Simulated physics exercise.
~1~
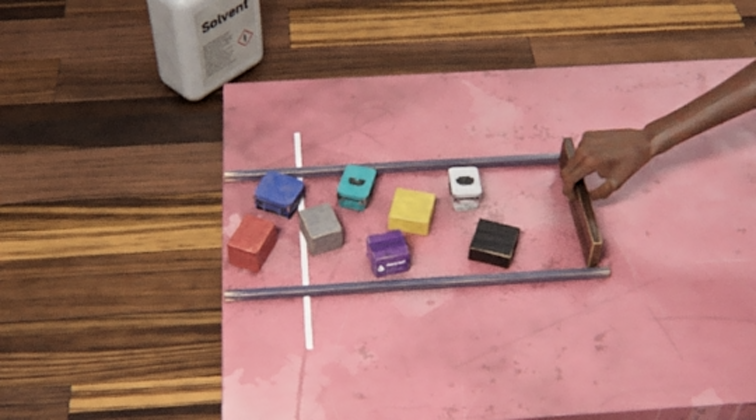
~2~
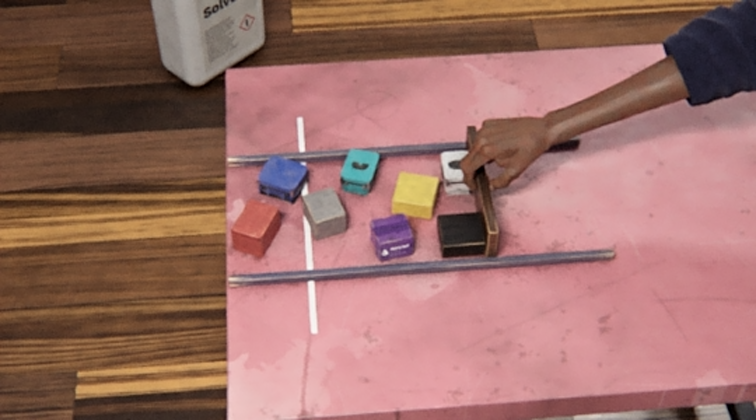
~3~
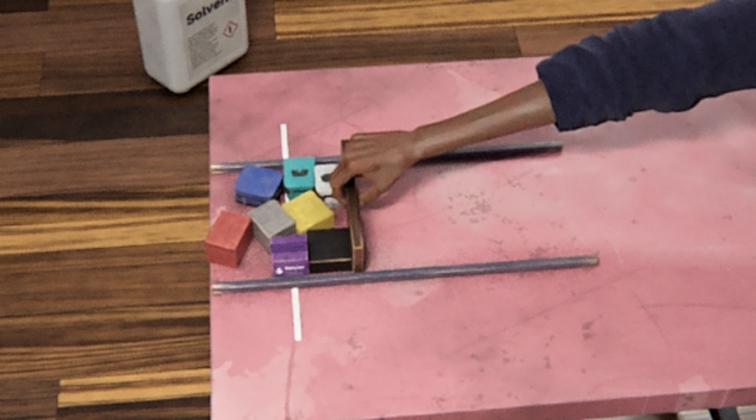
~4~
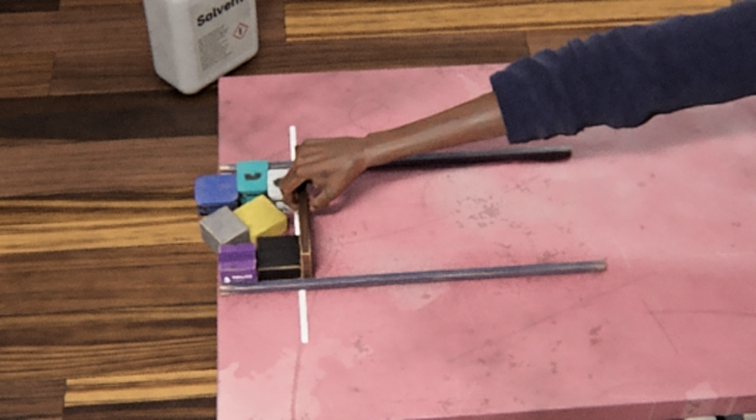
A hand slides a board left, bunching colored blocks together until the red one disappears.
